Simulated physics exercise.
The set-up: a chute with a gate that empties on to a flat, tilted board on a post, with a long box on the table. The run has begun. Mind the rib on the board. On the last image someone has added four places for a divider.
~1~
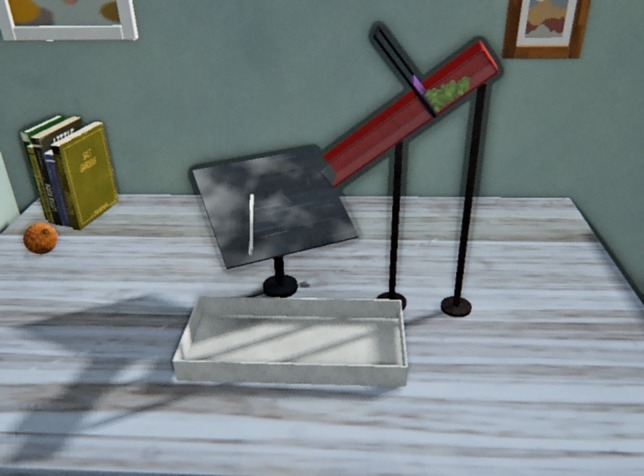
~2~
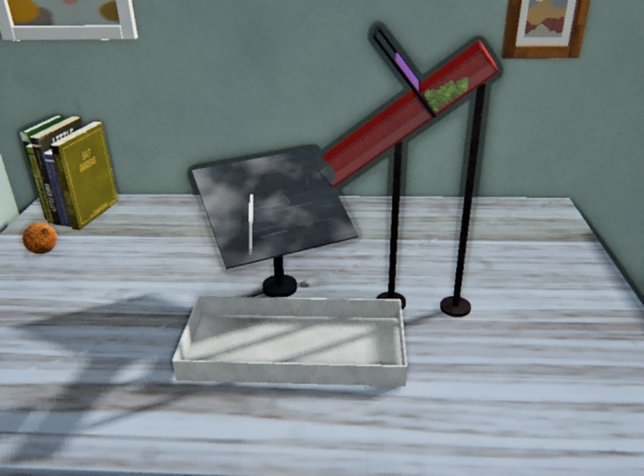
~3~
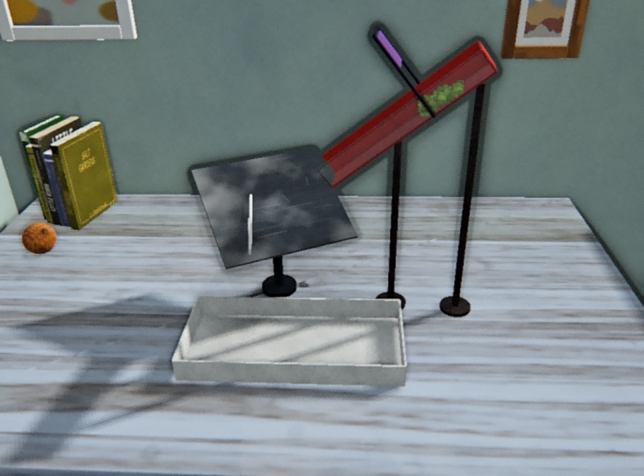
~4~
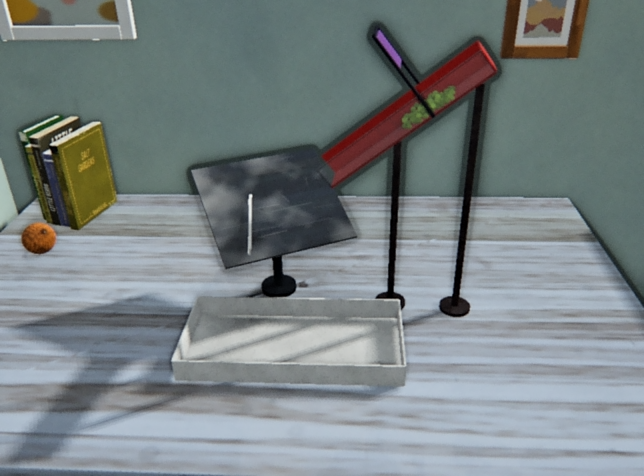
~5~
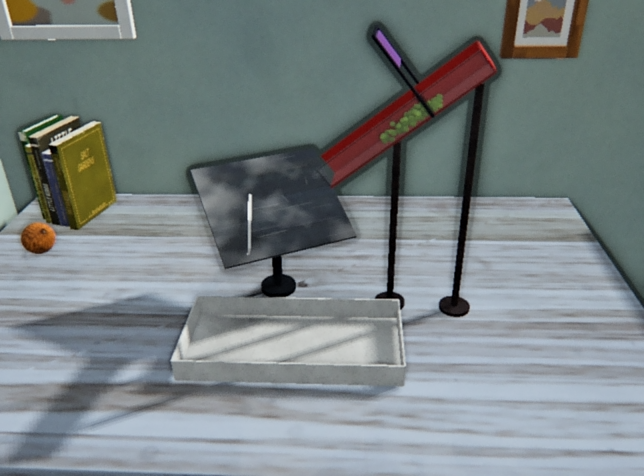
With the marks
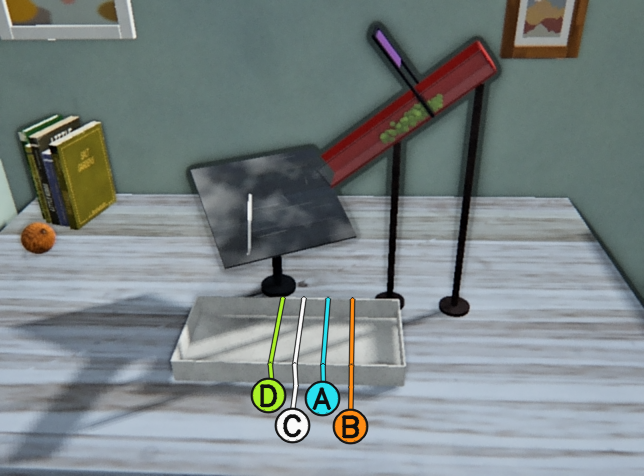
In the video, a purple gate slides up out of a sloping red chute above a tilted dark board and an empty pale box, and the green peas behind it begin sliding down the chute toward the lower left.
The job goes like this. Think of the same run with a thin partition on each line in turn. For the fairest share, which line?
Take D.
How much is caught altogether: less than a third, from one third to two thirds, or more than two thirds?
More than two thirds.
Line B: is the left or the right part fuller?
More lands on the left.
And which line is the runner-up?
The answer is C.
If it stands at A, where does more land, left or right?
More lands on the left.
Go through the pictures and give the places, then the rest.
In the first picture, load behind the gate at (444, 94), dried peas; lip of the chute at (335, 181), sloping fairly steeply.
In the second picture, middle of the board at (274, 203), tilted gently; middle of its low edge at (295, 251); of its high edge at (256, 159).
In the third picture, front corners of the box at (173, 361) and (406, 366), empty; front of the load at (421, 110).
In the fourth picture, middle of the load at (430, 108); its front at (405, 126), about a quarter of the way to the lip; rib from (251, 195) to (250, 249).
In the fifth picture, middle of the load at (418, 116); its front at (385, 141), about half of the way to the lip.
On the marked copy, line A crosses the front rim at (323, 364); line B crosses the front rim at (351, 365); line C crosses the front rim at (294, 363); line D crosses the front rim at (270, 363).
Choosing A, of what is caught, nearly all on the left of the divider, a small part on the right.
Choosing B, of what is caught, nearly all on the left of the divider, a small part on the right.
Choosing C, of what is caught, most on the left of the divider, about a quarter on the right.
Choosing D, of what is caught, about half on the left of the divider, about half on the right.
